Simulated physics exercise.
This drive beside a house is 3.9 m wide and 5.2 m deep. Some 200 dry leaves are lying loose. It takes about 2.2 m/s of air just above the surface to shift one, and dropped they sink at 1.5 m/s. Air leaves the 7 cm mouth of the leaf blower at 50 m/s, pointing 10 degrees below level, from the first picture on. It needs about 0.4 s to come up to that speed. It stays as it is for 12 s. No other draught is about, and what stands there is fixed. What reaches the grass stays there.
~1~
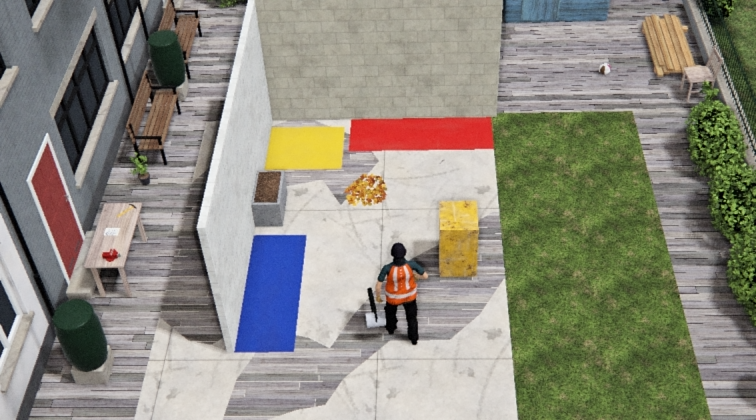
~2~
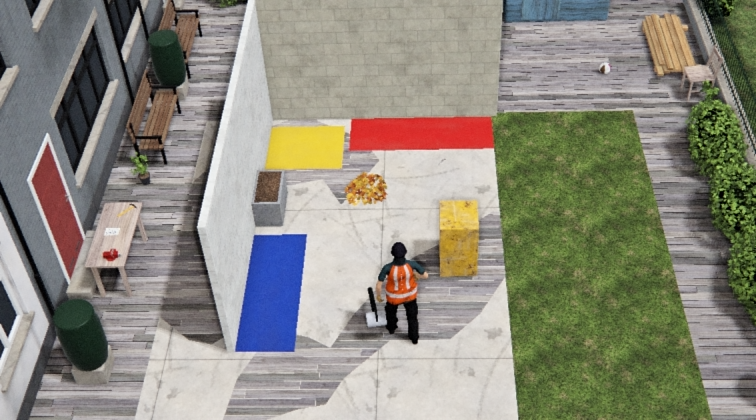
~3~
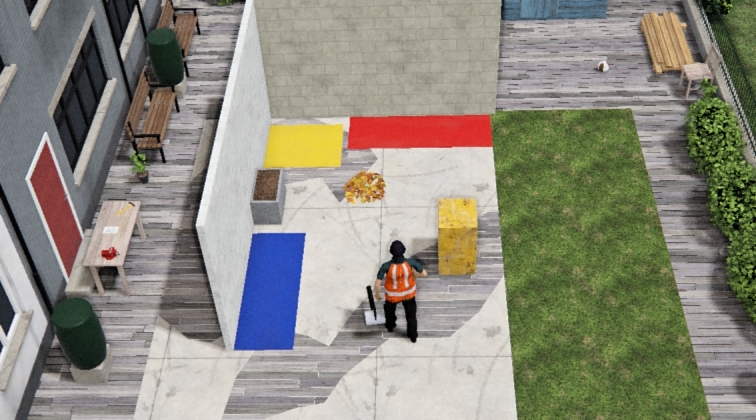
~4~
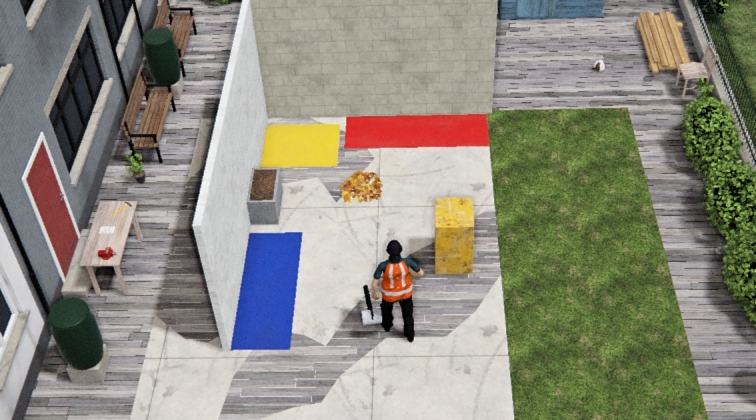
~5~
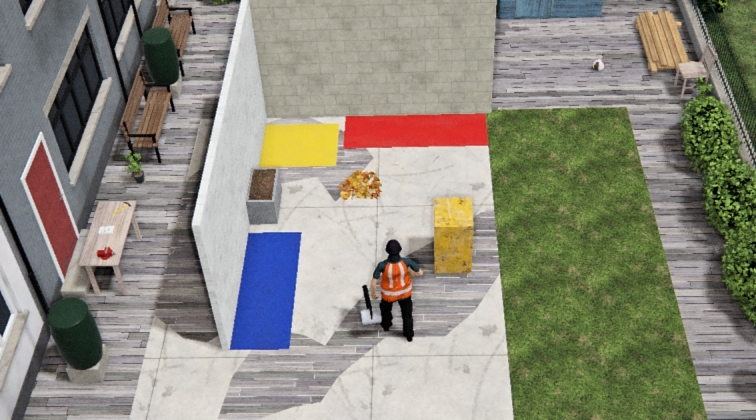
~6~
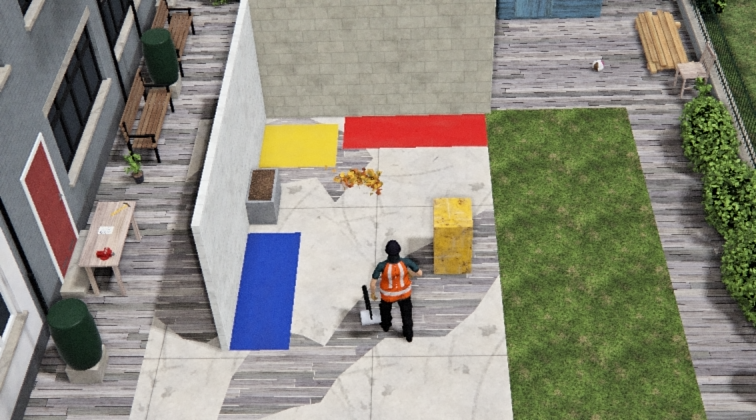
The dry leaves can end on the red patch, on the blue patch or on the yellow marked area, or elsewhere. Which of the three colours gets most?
The biggest group is at the red one.
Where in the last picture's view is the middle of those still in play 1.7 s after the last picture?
Near (375, 117).
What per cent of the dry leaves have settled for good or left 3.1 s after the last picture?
Some 40 per cent.
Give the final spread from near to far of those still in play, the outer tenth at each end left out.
Roughly 0.0 m.
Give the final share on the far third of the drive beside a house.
About 100 %.
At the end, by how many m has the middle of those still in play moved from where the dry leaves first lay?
Roughly 1.8 m.
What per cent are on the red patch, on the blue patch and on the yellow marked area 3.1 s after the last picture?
About 80 % red, 0 % blue, 0 % yellow.
Then, 1.7 s after the last picture, 70 % are on the move or not yet settled, 0 % are on the yellow marked area, 0 % on the blue patch and 76 % on the red patch; the middle of those still in play is near (375, 117).
Then, 3.1 s after the last picture, 64 % are on the move or not yet settled, 0 % are on the yellow marked area, 0 % on the blue patch and 78 % on the red patch; the middle of those still in play is near (376, 116).
Then, 5.8 s after the last picture, 58 % are on the move or not yet settled, 0 % are on the yellow marked area, 0 % on the blue patch and 78 % on the red patch; the middle of those still in play is near (379, 116).
Then, 11.2 s after the last picture, at the end, 0 % are on the yellow marked area, 0 % on the blue patch and 78 % on the red patch; the middle of those still in play is near (383, 116).
